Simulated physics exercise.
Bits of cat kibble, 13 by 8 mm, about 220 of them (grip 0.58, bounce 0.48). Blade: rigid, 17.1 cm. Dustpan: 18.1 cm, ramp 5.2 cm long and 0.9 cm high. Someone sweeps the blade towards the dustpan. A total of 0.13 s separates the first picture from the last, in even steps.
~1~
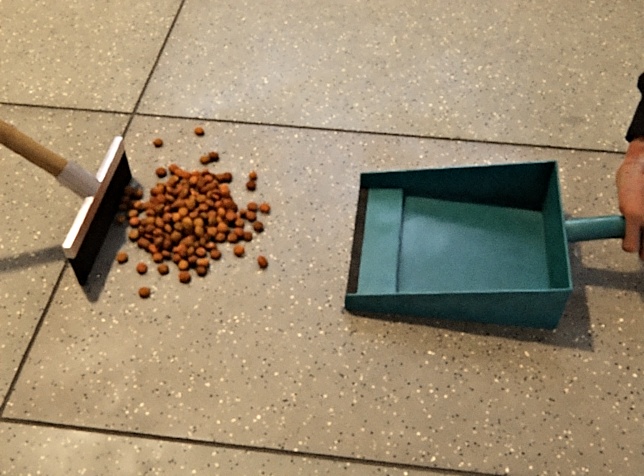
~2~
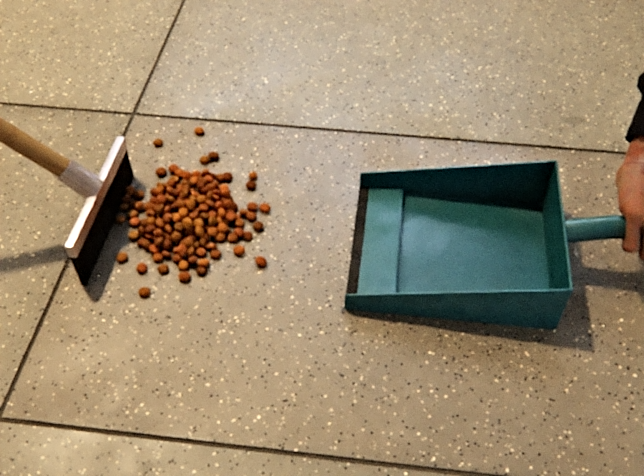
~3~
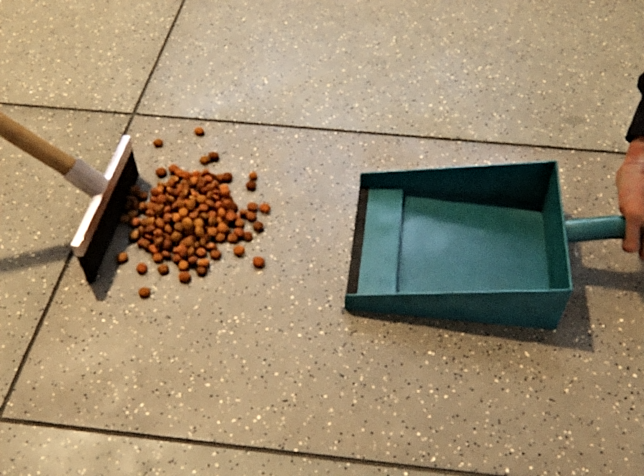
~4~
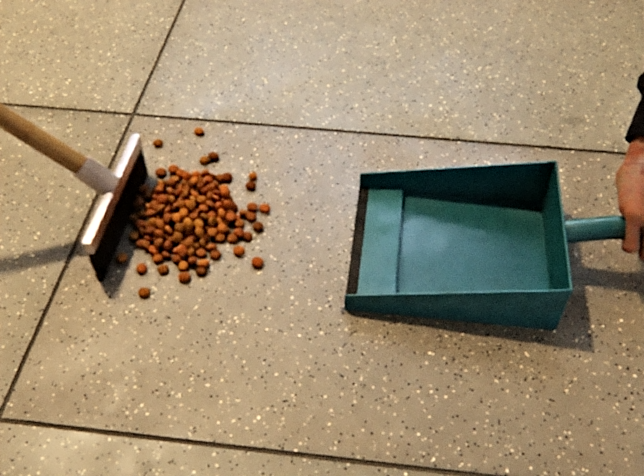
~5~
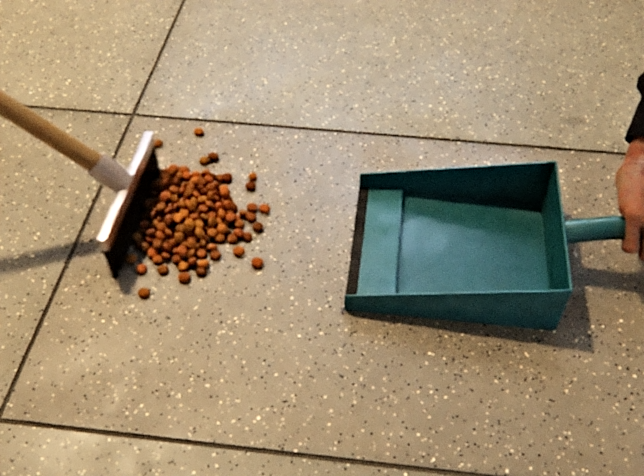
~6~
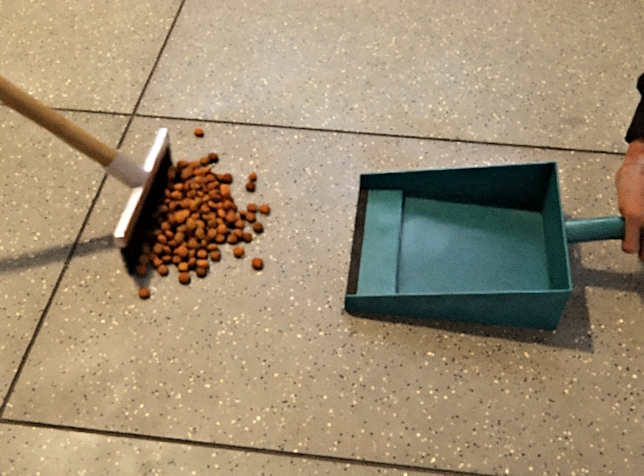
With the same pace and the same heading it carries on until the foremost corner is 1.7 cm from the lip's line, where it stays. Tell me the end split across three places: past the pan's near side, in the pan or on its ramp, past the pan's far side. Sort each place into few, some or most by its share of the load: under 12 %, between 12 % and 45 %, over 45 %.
Shares: Past the pan's near side: Few; in the pan or on its ramp: Some; past the pan's far side: Some.
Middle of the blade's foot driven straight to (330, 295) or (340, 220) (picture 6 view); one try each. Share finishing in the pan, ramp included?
The two tries give about 35 and 55 percent.
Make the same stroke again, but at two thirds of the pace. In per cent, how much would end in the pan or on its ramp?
In that case close to 20 per cent.
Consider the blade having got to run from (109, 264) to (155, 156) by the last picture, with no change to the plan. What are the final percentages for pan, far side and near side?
The pan gets 40, the far side 10 and the near side 10.
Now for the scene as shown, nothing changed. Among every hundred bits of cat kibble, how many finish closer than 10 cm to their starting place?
The figure is some 15 percent.
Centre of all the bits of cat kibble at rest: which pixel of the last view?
Close to pixel (366, 199).
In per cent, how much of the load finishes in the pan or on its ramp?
I'd say close to 25 per cent.
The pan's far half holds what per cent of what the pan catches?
Share: Approx. 90 %.
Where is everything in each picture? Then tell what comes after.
Blade from (70, 252) to (120, 147), moved 0.0 cm, 0 of the pieces shifted so far; middle of the pieces at (188, 210); pan at (467, 254), in the first frame.
Blade from (72, 252) to (122, 146), moved 0.2 cm, 0 of the pieces shifted so far; middle of the pieces at (188, 210), in the second frame.
Blade from (79, 250) to (128, 145), moved 0.9 cm, 8 of the pieces shifted so far; middle of the pieces at (188, 211), in the third frame.
Blade from (90, 248) to (137, 143), moved 2.0 cm, 16 of the pieces shifted so far; middle of the pieces at (188, 211), in the fourth frame.
Blade from (105, 245) to (150, 141), moved 3.6 cm, 59 of the pieces shifted so far; middle of the pieces at (188, 212), in the fifth frame.
Blade from (121, 241) to (164, 138), moved 5.3 cm, 115 of the pieces shifted so far; middle of the pieces at (191, 212); pan at (467, 255), in the sixth frame.
Then, 0.17 s after the last picture, middle of the blade 13 cm from the lip; 0 % over the lip, far side 20 %, near side 0 %.
Then, 0.29 s after the last picture, middle of the blade 5 cm from the lip; 0 % over the lip, far side 35 %, near side 0 %.
Then, 0.54 s after the last picture, middle of the blade 2 cm from the lip; 25 % over the lip, far side 40 %, near side 0 %.
In the end, near side 0 %, pan 25 %, far side 40 %, in front of the lip or behind the blade 35 %.
